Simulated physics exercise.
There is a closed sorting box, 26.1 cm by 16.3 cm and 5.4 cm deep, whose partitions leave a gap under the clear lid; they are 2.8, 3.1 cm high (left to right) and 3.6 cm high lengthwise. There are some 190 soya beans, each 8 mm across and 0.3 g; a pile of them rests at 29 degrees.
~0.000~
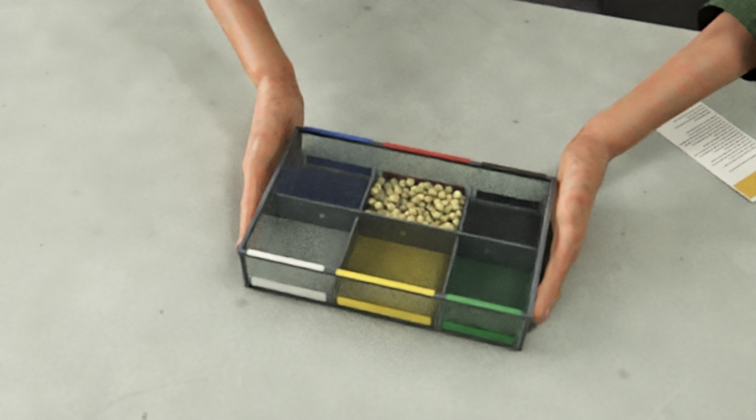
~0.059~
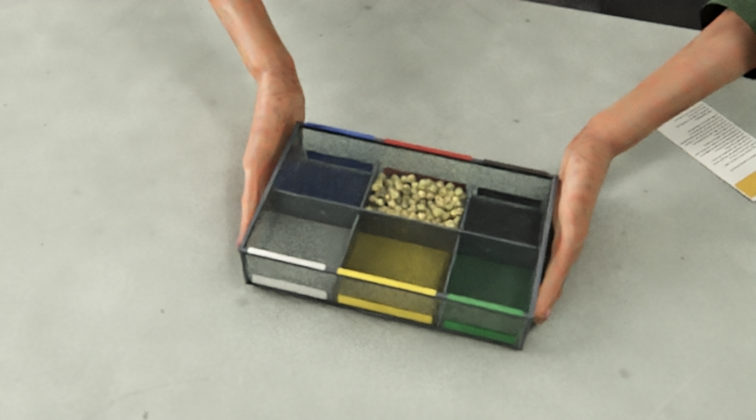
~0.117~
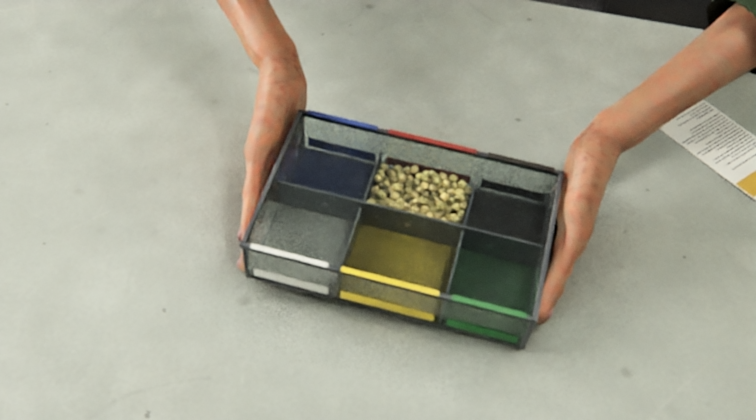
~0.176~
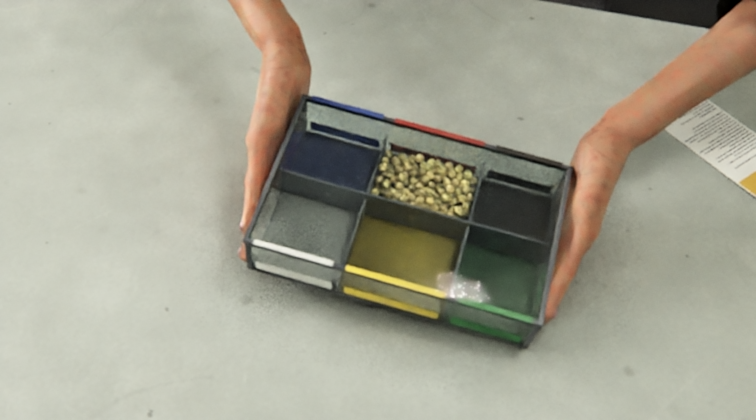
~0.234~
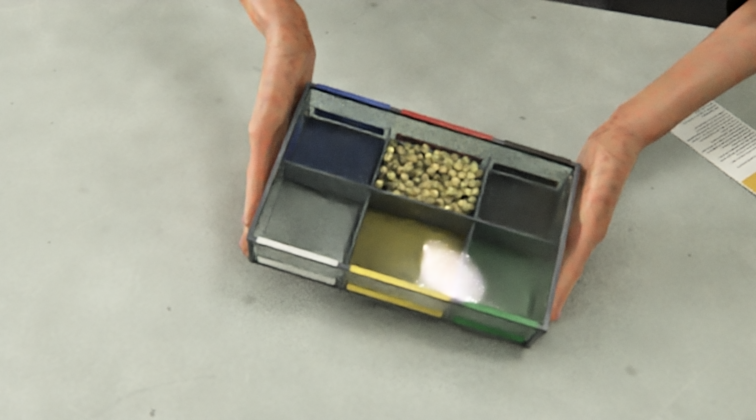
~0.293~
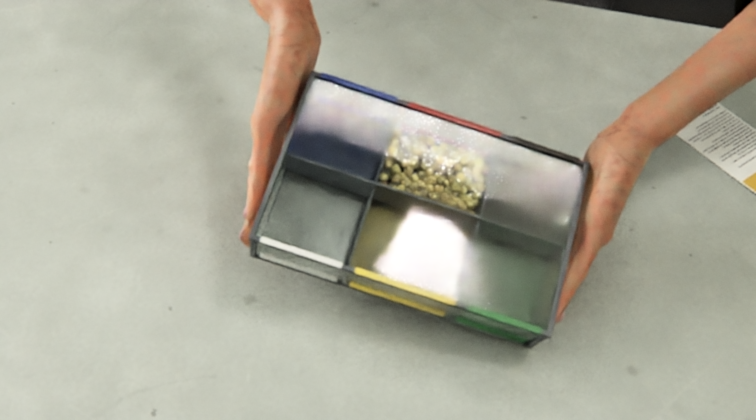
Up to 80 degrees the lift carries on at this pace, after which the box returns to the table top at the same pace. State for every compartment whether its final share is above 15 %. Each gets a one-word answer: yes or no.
My answers are red compartment yes, blue compartment no, green compartment yes, yellow compartment no, white compartment no, black compartment no.
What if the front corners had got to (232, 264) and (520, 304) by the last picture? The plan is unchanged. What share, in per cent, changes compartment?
Estimate: Around 40 %.
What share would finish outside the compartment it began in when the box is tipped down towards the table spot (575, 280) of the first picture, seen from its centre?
About 45 per cent.
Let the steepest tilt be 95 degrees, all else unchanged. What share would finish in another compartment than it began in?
Result: Some 60 %.
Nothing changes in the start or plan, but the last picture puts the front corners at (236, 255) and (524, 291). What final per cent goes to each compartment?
Final shares: Red 55%, blue 10%, green 0%, yellow 0%, white 35%, black 0%.
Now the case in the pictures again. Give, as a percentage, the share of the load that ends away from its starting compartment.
I'd say close to 40 percent.
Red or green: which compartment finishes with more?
That would be the red compartment.
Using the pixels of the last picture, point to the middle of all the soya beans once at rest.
In the last view, approximately (455, 242).
After 1.06 s, tilt 79 degrees; red 85 %, green 10 %, yellow 5 %.
Then, at 1.57 s, tilt 34 degrees; red 60 %, green 35 %, black 5 %.
After 2.15 s, tilt 0 degrees; red 60 %, green 35 %, black 5 %.
At rest (2.7 s), red 60 %, blue 0 %, green 35 %, yellow 0 %, white 0 %, black 5 %.
